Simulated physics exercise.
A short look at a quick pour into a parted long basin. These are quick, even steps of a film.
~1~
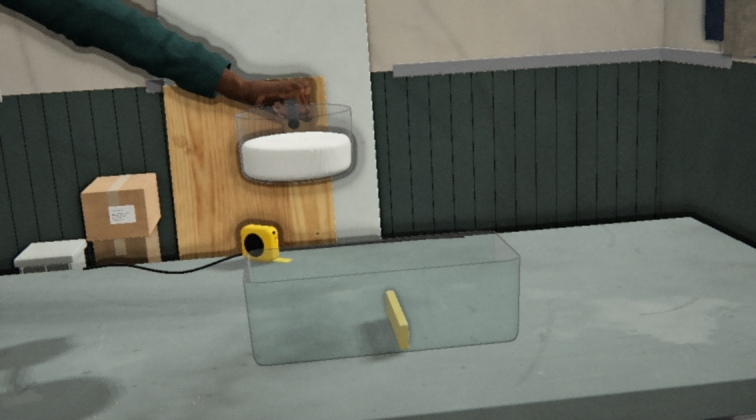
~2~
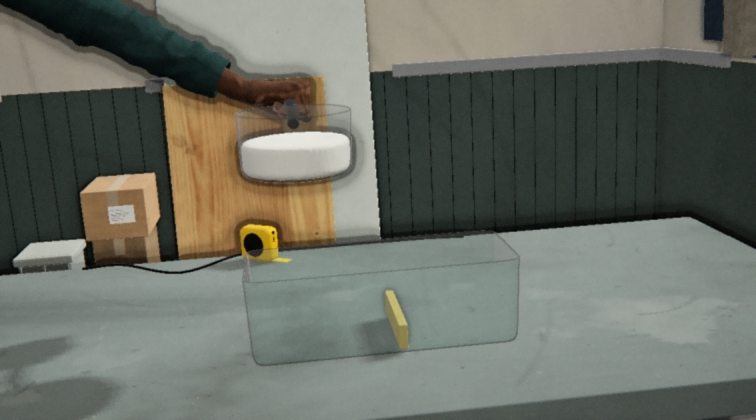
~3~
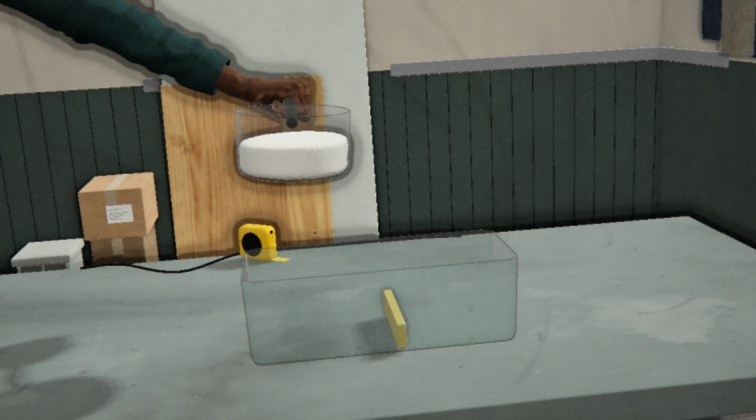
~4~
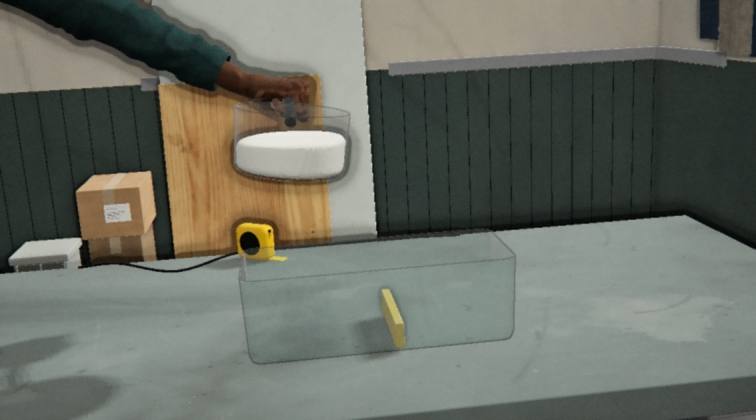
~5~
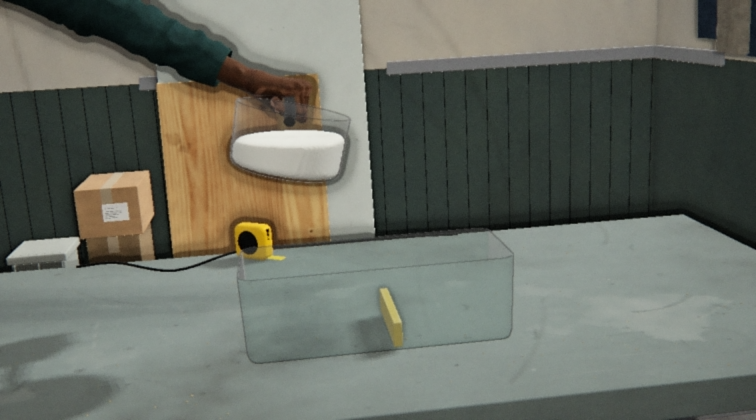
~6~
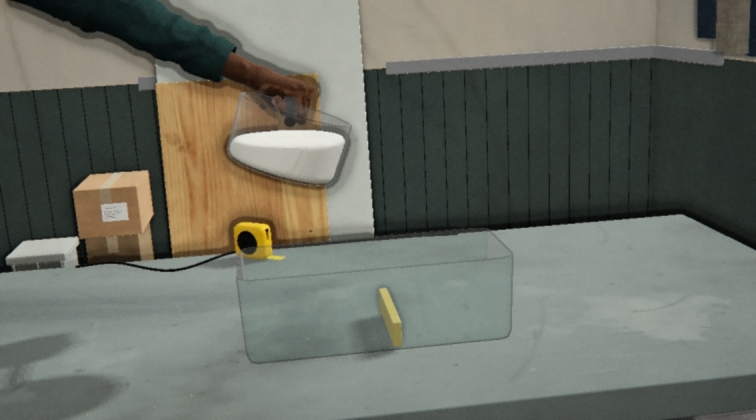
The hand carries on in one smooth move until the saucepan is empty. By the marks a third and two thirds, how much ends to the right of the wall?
The share right of the wall is between a third and two thirds.
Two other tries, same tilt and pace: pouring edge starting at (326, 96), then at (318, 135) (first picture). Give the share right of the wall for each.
Near 25 % and 5 %.
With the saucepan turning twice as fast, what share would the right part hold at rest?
Roughly 35 in a hundred.
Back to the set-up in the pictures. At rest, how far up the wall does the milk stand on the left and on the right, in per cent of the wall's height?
The left part 30 per cent, the right part 50.
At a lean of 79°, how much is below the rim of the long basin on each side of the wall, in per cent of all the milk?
Left: 0 %. Right: 5 %.
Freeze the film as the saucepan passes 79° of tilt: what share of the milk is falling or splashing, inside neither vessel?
It comes to 35 per cent or so.
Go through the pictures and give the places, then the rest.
In the first frame, it leans 0°; its right rim is at (350, 109); the milk meets the walls at (242, 144) and (349, 137); the long basin's rim runs from (246, 268) to (507, 245); the wall's top is at (396, 308).
In the second frame, it leans 1°; its right rim is at (350, 110); the milk meets the walls at (241, 145) and (349, 137).
In the third frame, it leans 3°; its right rim is at (349, 111); the milk meets the walls at (239, 144) and (347, 137).
In the fourth frame, it leans 8°; its right rim is at (349, 115); the milk meets the walls at (237, 143) and (344, 137).
In the fifth frame, it leans 13°; its right rim is at (349, 120); the milk meets the walls at (234, 141) and (343, 136).
In the sixth frame, it leans 20°; its right rim is at (351, 127); the milk meets the walls at (232, 140) and (344, 137).
A moment on, the saucepan is tipped on its side and 57 per cent is still to pour, 2 is left of the wall and 4 right of it.
Next, the saucepan is tipped right over and 11 per cent is still to pour, 23 is left of the wall and 51 right of it.
Then the saucepan is tipped right over and 0 per cent is still to pour, 45 is left of the wall and 52 right of it.
Later the saucepan is tipped right over and 0 per cent is still to pour, 46 is left of the wall and 53 right of it.
Finally, 46 per cent lies left of the wall, 53 right of it and 1 outside.
